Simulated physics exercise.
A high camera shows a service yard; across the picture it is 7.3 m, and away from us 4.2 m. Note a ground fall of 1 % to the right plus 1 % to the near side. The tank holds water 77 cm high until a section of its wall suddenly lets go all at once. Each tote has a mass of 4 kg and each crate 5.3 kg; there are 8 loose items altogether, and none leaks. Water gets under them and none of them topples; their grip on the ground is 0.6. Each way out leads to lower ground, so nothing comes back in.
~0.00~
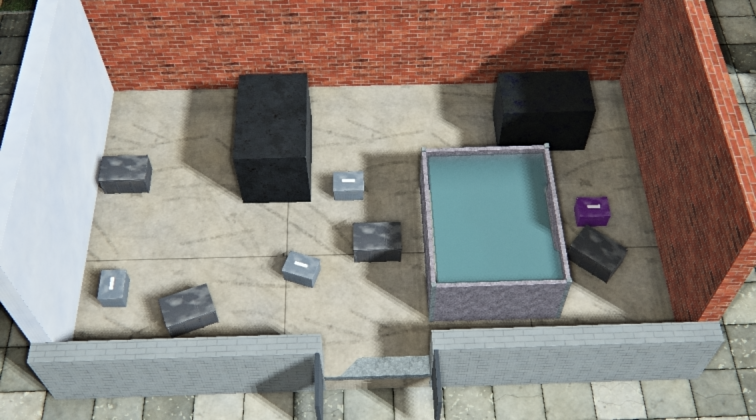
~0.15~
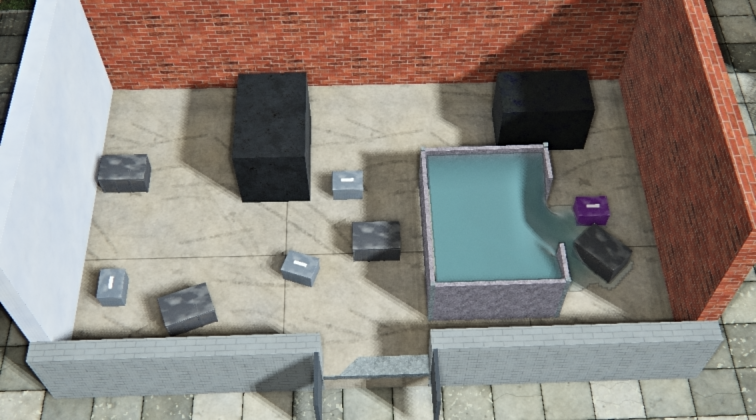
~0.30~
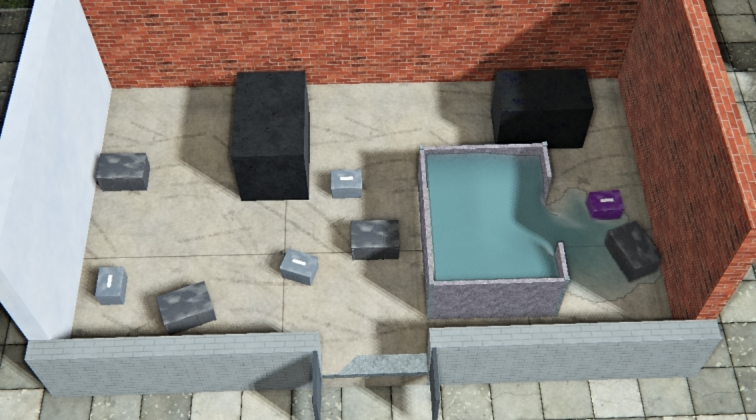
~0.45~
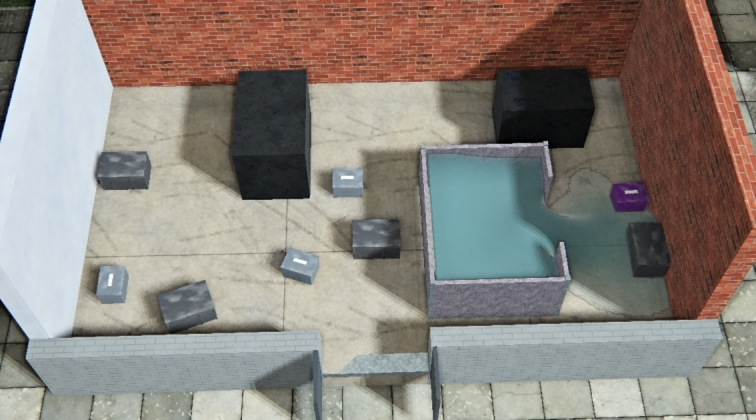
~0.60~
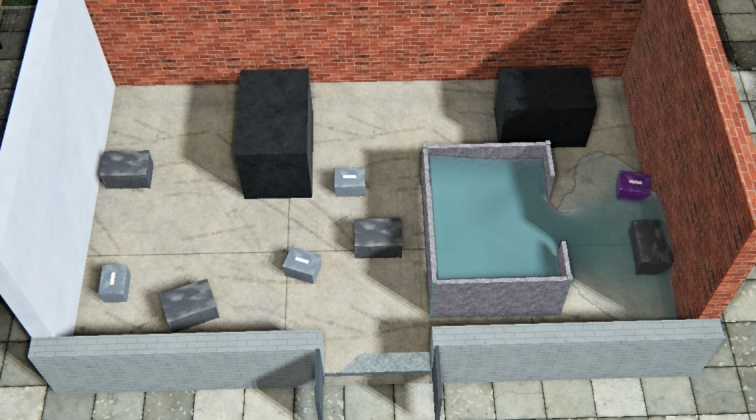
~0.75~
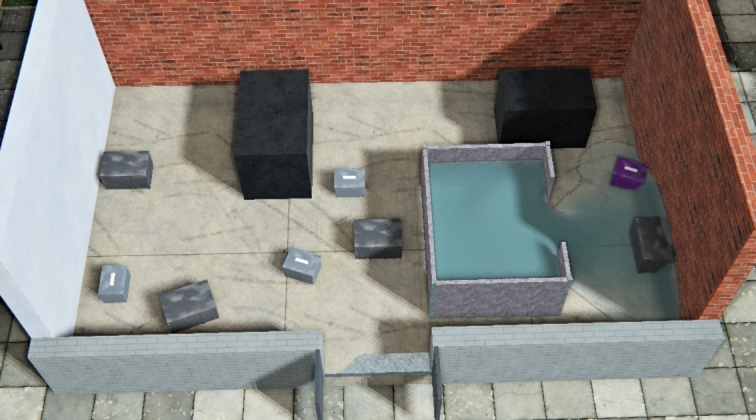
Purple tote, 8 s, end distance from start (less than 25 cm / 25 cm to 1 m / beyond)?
Beyond a metre.
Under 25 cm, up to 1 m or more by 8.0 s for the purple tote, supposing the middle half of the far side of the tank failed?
Result: The purple tote is pushed partway.
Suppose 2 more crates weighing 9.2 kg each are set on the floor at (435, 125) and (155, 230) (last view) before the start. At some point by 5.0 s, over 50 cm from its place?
As asked, in order: Clear of the mark; shy of the mark.
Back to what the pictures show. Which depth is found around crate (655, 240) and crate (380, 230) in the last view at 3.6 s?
Depths: Near 17 cm, then near 0 cm.
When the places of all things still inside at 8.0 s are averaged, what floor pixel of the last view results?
I'd put it around (281, 239).
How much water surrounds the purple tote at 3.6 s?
About 7 cm.
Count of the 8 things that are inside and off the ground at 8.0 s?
7 of them.
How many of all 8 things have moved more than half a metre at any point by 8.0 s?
Tally: 8.
After 1.6 s the purple tote is near (599, 92), 1.8 m from its start, afloat; 0 of 8 are out; 2 afloat.
After 3.6 s the purple tote is near (413, 82), 3.1 m from its start, afloat; 0 of 8 are out; 2 afloat.
After 5.6 s the purple tote is near (254, 80), 5.0 m from its start, afloat; 0 of 8 are out; 5 afloat.
After 8.0 s the purple tote is near (119, 110), 6.5 m from its start, afloat; 0 of 8 are out; 7 afloat.
